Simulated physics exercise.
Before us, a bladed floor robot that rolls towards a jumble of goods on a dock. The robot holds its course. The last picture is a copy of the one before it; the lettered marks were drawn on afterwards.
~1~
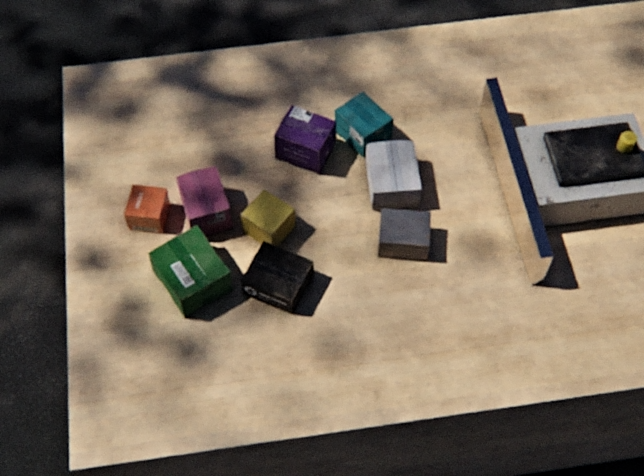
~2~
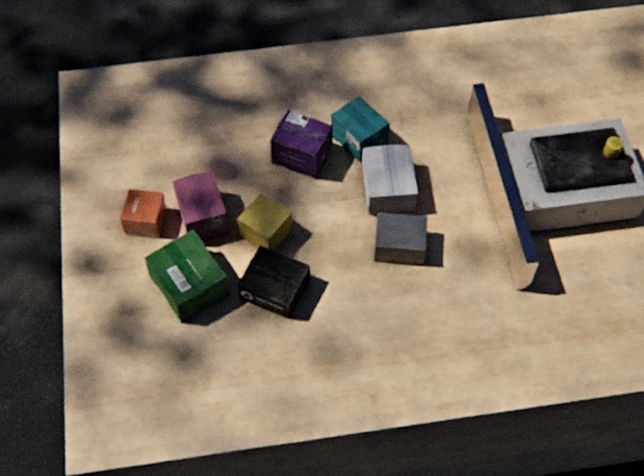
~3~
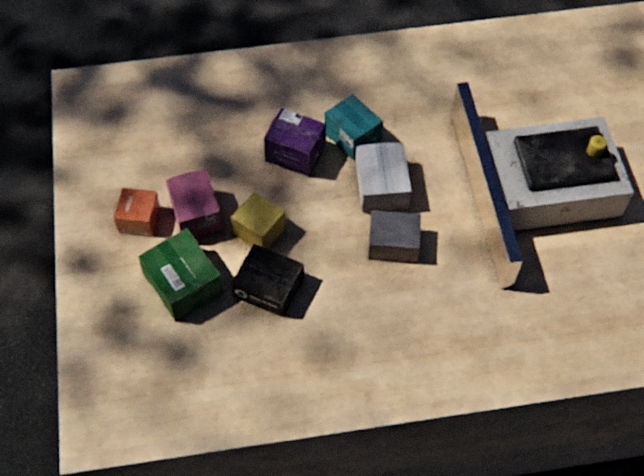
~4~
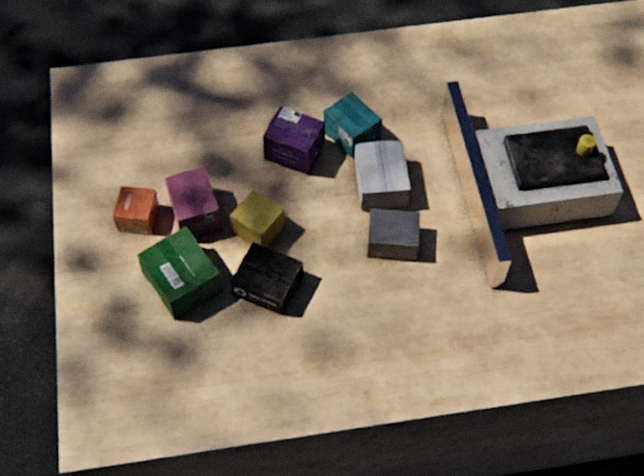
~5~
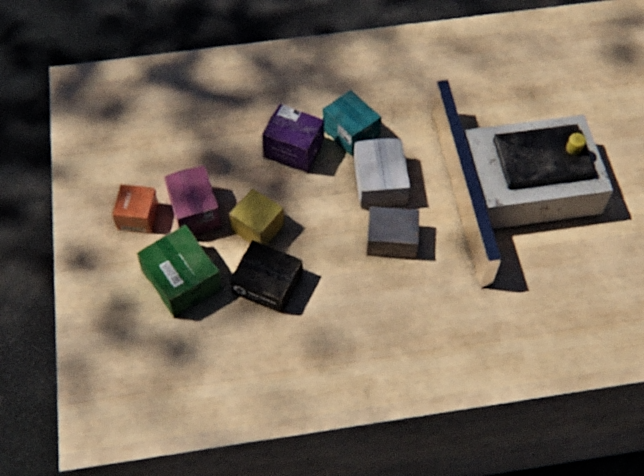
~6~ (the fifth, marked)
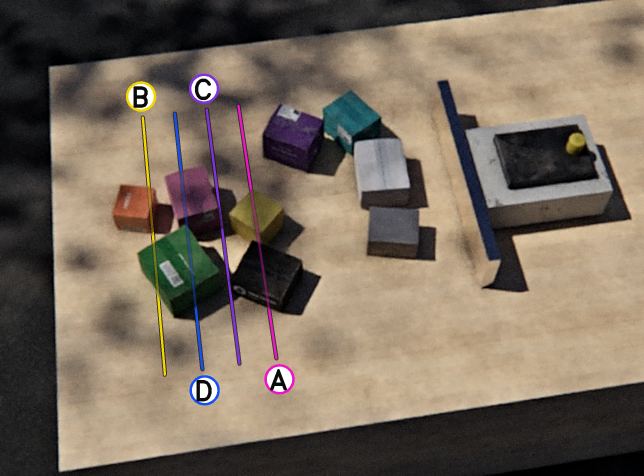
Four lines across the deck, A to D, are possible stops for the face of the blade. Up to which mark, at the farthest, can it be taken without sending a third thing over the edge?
As far as mark B.
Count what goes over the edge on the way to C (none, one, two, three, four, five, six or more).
The count is none.
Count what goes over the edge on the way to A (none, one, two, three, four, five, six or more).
By then, none.
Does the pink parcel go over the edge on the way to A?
No.
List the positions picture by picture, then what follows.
The first picture shows grey crate (404, 235); pink parcel (205, 203); turquoise box (363, 124).
The second picture shows robot (574, 159); white box (389, 179).
The third picture shows robot (558, 158); purple parcel (295, 142).
The fourth picture shows robot (547, 157); black box (268, 279).
The fifth picture shows robot (537, 156); grey crate (393, 233); pink parcel (193, 202); turquoise box (351, 123).
On the marked copy, A at (256, 222); B at (153, 236); C at (222, 227); D at (188, 232).
Taking B. A third of the way, robot (428, 170); turquoise box (313, 123); purple parcel (268, 143).
Two thirds of the way, robot (314, 185); orange box (109, 198); green box (146, 278).
When it is over, robot (225, 197); green box over the edge; orange box over the edge; two fallen.
As for the rest, A is within the limit but short; C is within the limit but short; D is within the limit but short.
